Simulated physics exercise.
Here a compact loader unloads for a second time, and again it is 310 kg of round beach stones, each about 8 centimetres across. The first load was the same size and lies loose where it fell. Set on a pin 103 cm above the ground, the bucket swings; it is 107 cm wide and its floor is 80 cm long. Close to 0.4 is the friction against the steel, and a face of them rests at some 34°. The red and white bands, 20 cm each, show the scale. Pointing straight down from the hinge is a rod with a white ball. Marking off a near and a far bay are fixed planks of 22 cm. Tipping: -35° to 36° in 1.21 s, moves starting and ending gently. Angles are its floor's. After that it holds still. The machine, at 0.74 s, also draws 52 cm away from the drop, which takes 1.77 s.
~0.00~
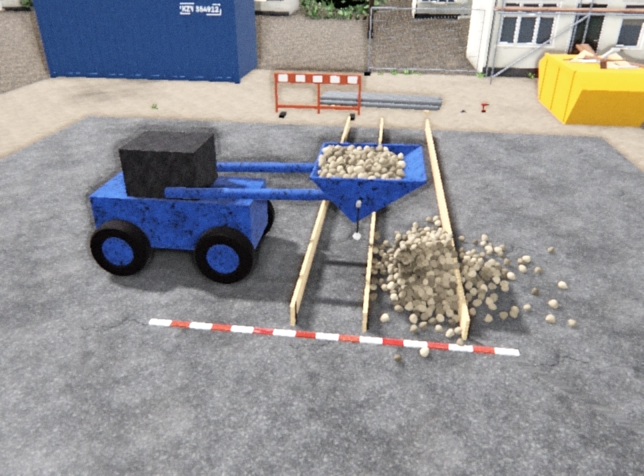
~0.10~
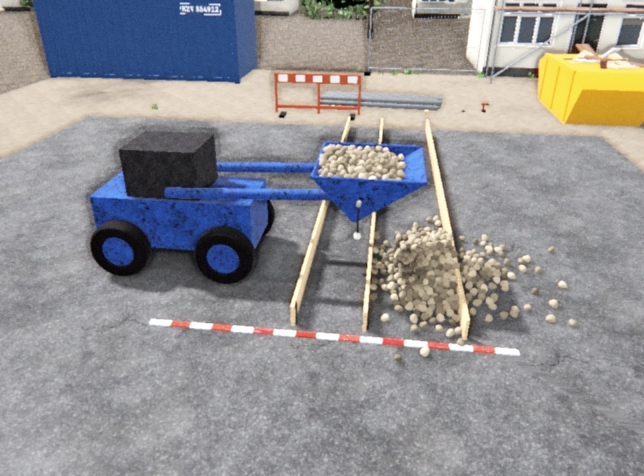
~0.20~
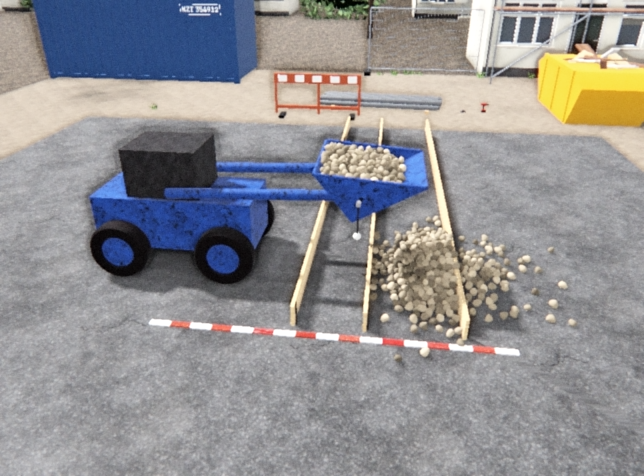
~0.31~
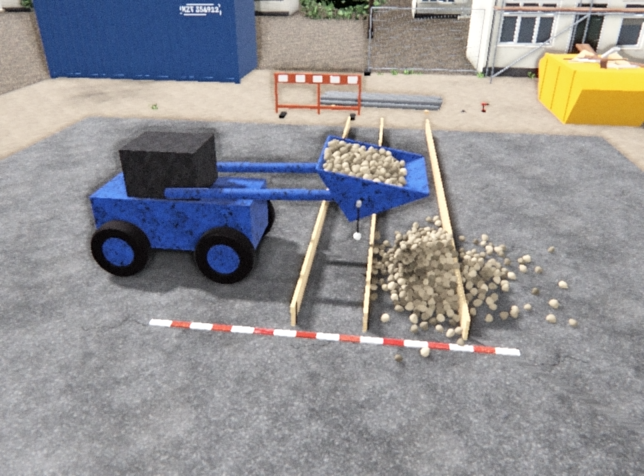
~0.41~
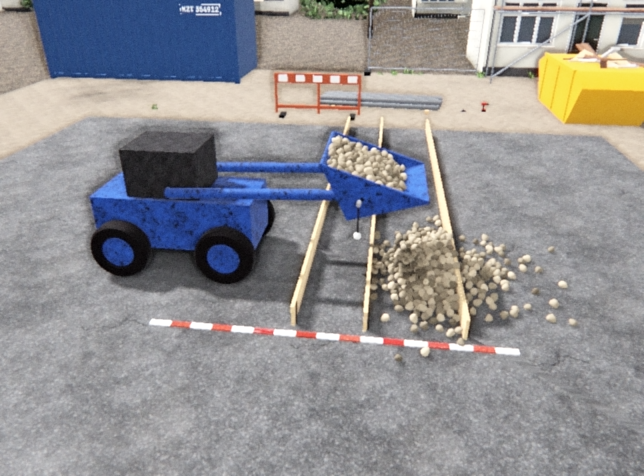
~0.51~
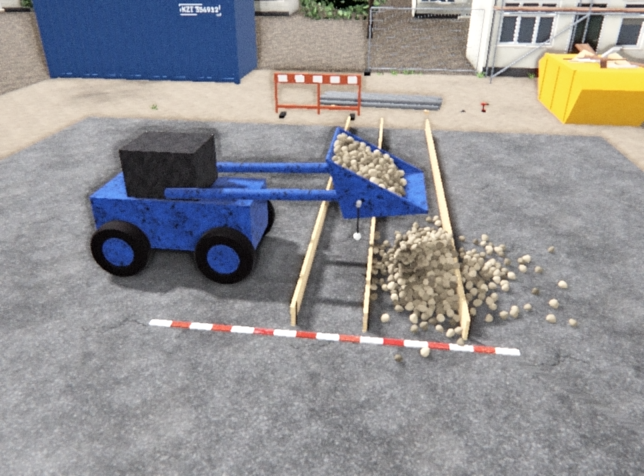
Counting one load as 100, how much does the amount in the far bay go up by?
It goes up by about 97.
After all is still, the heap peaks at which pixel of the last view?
Pretty much at (426, 246), give or take.
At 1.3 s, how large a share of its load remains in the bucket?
Roughly 40 per cent of its load.
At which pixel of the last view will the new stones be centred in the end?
Roughly at pixel (406, 258).
After 0.9 s the floor is at 25°; in per cent of one load, 99 in the bucket, 83 in the far bay, 18 past the last board; the foremost stones are at (549, 286).
After 1.3 s the floor is at 36°; in per cent of one load, 41 in the bucket, 142 in the far bay, 18 past the last board; the foremost stones are at (549, 286).
After 3.0 s the floor is at 36°; in per cent of one load, 0 in the bucket, 180 in the far bay, 20 past the last board; the foremost stones are at (549, 286).
After 5.5 s the floor is at 36°; in per cent of one load, 0 in the bucket, 180 in the far bay, 20 past the last board; the foremost stones are at (549, 286). Net gain in the far bay, 97.
